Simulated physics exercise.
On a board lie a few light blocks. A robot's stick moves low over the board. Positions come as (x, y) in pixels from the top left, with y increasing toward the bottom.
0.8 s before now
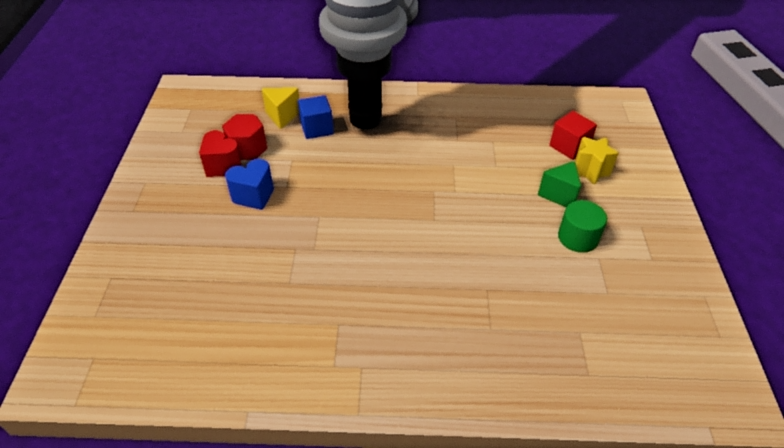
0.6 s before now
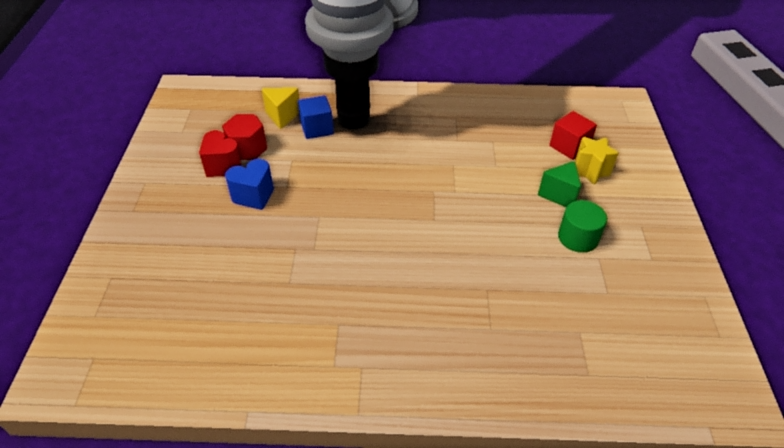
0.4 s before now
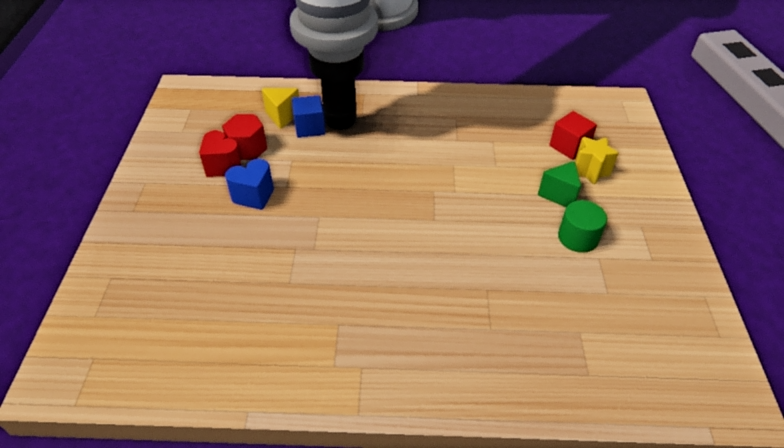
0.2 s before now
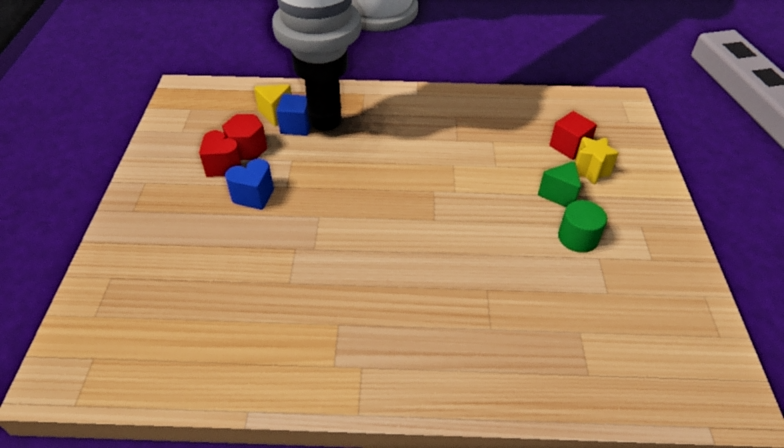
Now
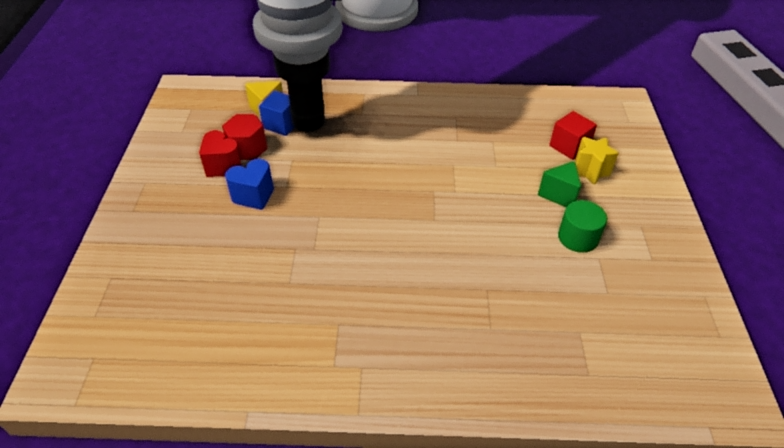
In this clip, a robot's black stick moves left near the top edge of a wooden board, pushing a blue square block a short way left against a yellow triangular block, which shifts slightly, while the other colored blocks stay still.
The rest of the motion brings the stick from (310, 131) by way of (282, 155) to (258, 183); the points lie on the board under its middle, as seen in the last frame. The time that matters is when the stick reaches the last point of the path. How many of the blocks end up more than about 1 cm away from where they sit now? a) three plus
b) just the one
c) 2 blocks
I'll go with b - just the one.
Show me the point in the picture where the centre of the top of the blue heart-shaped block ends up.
Near (237, 187).
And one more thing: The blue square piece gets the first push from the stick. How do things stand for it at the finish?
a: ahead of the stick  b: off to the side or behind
Correct choice: B.
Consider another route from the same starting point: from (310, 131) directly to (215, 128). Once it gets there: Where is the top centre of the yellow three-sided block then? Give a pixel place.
The centre of its top face lies at (231, 71).
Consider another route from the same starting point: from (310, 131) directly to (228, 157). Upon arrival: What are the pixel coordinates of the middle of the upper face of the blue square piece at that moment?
Close to (257, 102).
The first path, step by step. Halfway along, stick (280, 147); nothing pushed yet.
At the end, stick (256, 175); blue heart-shaped block (237, 187); blue square piece not moved.
